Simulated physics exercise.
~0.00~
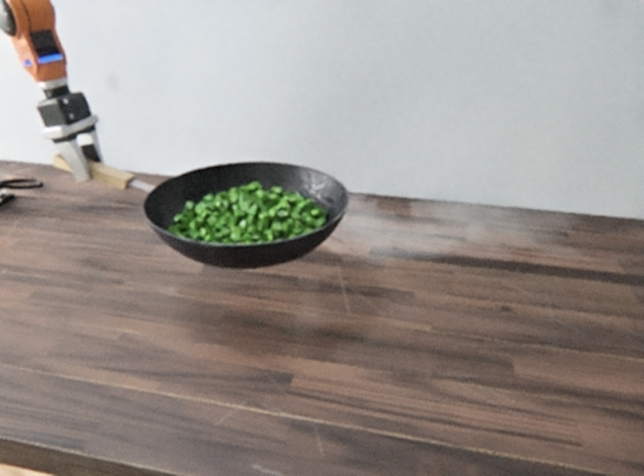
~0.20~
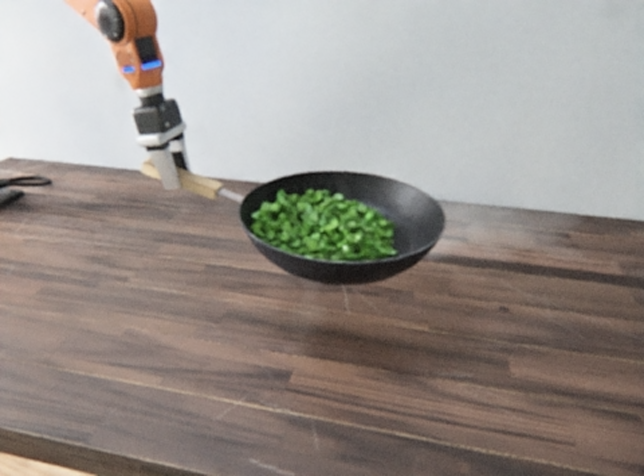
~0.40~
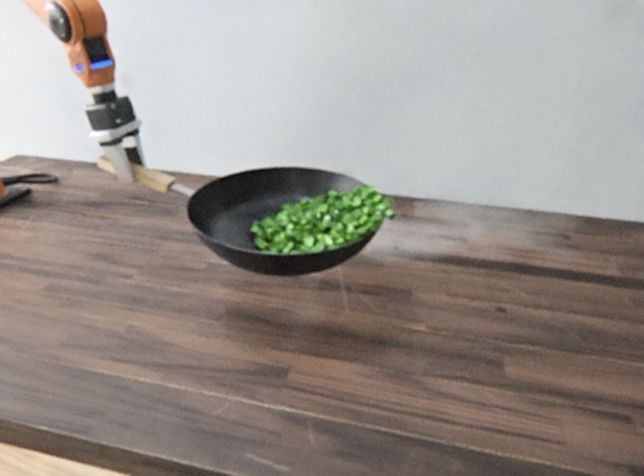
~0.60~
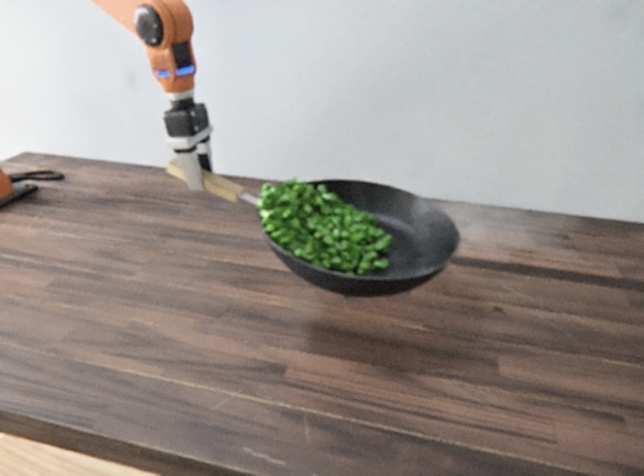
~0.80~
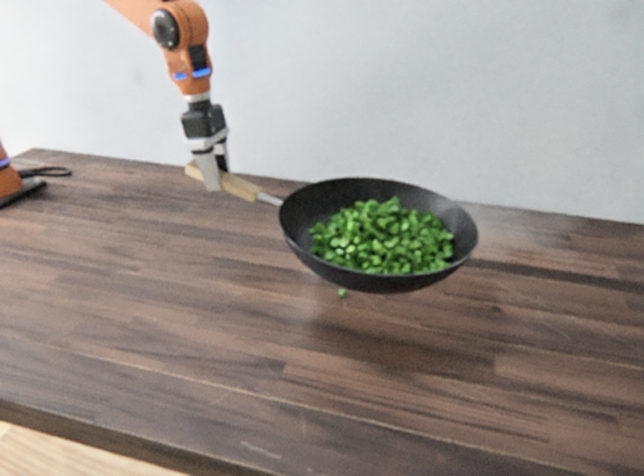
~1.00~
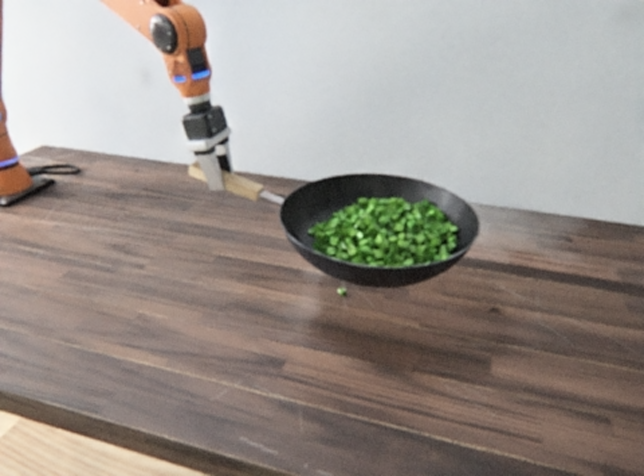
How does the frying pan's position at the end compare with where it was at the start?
At the end the frying pan is clearly farther to the right than it was at the start, and slightly lower in view.
